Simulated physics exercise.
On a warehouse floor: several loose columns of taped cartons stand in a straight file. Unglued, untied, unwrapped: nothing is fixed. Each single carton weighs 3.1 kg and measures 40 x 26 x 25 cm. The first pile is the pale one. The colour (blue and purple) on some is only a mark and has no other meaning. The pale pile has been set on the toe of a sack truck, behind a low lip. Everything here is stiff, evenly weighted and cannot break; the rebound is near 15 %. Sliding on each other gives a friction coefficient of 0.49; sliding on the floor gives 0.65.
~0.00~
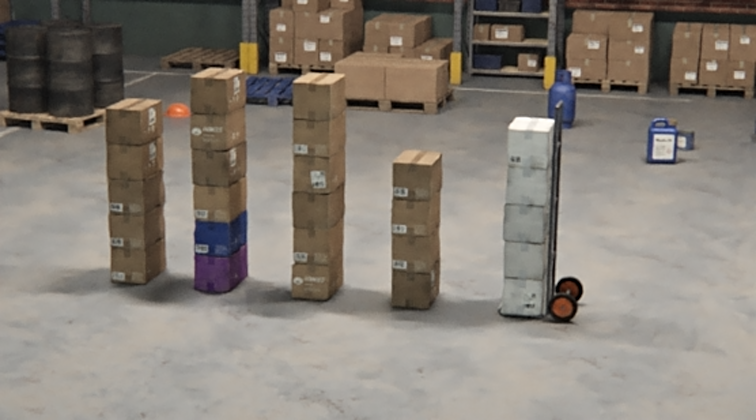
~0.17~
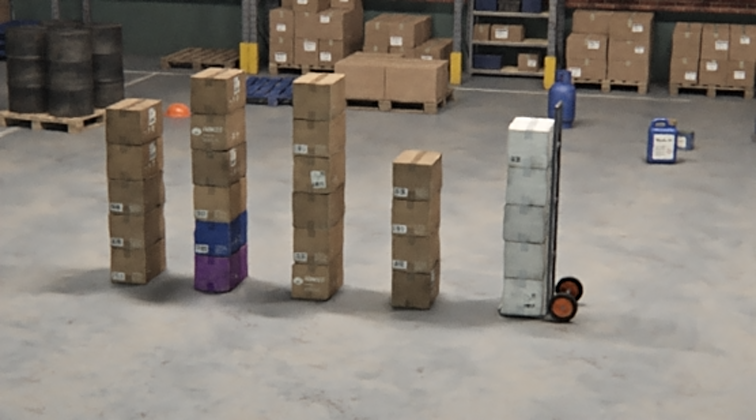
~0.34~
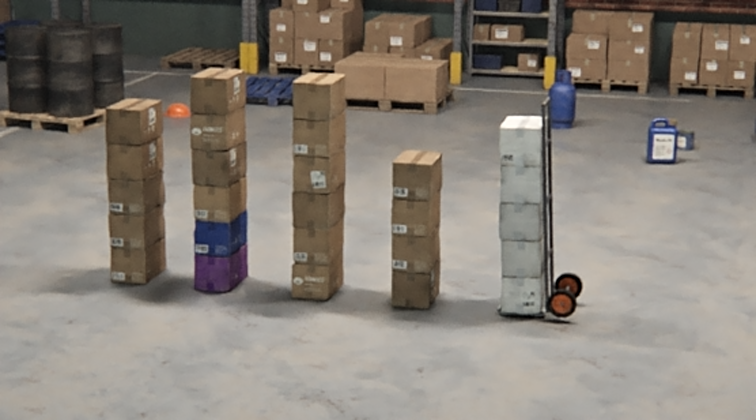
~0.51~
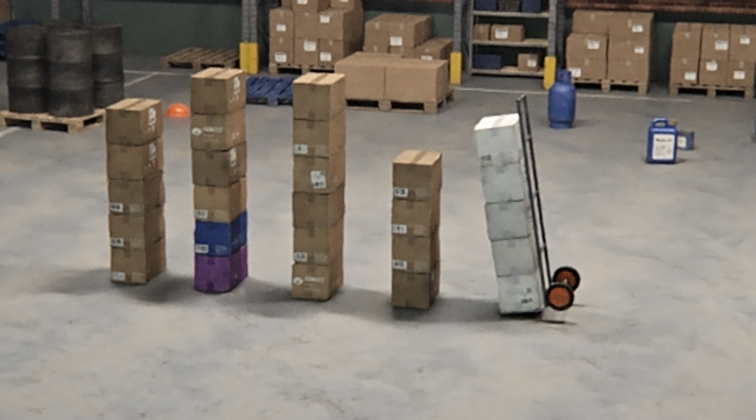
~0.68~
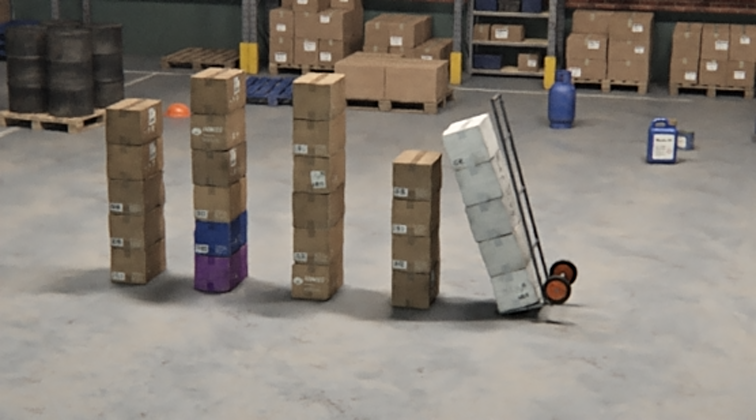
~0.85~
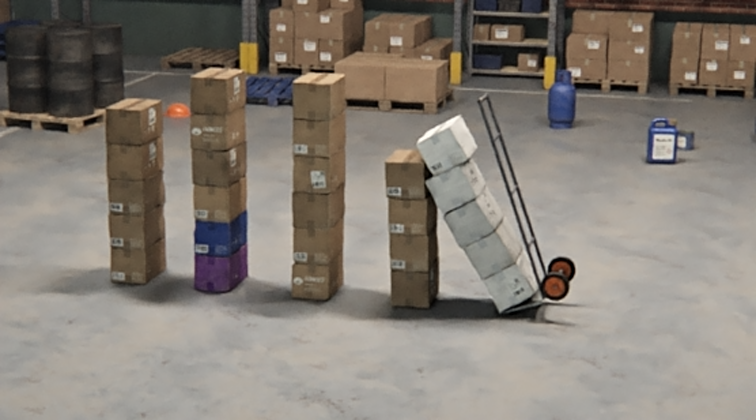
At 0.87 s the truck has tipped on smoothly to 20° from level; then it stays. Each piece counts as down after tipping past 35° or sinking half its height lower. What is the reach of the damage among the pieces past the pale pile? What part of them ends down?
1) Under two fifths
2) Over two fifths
2, over two fifths.
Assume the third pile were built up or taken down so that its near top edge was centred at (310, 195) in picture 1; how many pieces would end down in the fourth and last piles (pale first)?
Counts down - fourth: 6; last: 4.
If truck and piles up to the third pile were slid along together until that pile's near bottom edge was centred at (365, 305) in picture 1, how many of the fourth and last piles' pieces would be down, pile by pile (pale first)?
In that case fourth pile 6 and last pile 4.
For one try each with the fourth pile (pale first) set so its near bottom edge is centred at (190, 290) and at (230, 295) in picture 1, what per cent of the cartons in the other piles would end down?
Try 1: 100 %; try 2: 90 %.
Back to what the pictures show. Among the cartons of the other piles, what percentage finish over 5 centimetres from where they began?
95 in a hundred.
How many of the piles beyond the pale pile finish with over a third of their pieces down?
The answer is 4.
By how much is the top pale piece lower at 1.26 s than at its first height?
Roughly 20 cm.
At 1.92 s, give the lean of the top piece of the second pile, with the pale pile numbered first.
About 20°.
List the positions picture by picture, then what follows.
In the first frame (places mark the middle of the side facing us), truck frame (555, 151) 0° forward; purple carton (211, 274); blue carton (211, 239); the rest undisturbed.
The second frame shows truck frame (554, 151) 0° forward; blue carton (211, 239).
The third frame shows truck frame (544, 148) 3° forward; purple carton (211, 274).
The fourth frame shows truck frame (524, 144) 10° forward, top of the pale pile leaning 10°; blue carton (211, 239); the rest undisturbed.
The fifth frame shows truck frame (503, 142) 17° forward, top of the pale pile leaning 20°; blue carton (211, 239); the rest undisturbed.
The sixth frame shows truck frame (493, 142) 20° forward, top of the pale pile leaning 30°; blue carton (211, 239); purple carton (211, 274); 2 disturbed, none down.
After 1.26 s, 5 of the pale pile down; none of the 21 other cartons down, 5 disturbed.
After 1.92 s, 5 of the pale pile down; 4 of the 21 other cartons down.
After 2.60 s, 5 of the pale pile down; 15 of the 21 other cartons down; blue carton leaning 45°.
After 3.02 s, 5 of the pale pile down; 20 of the 21 other cartons down; blue carton on its side.
At rest (4.7 s), 5 of the pale pile down; 20 of the 21 other cartons down; blue carton on its side; purple carton unmoved. That is 95 per cent. As the last picture would show them, middles, blue carton near (171, 263), purple carton near (221, 265).
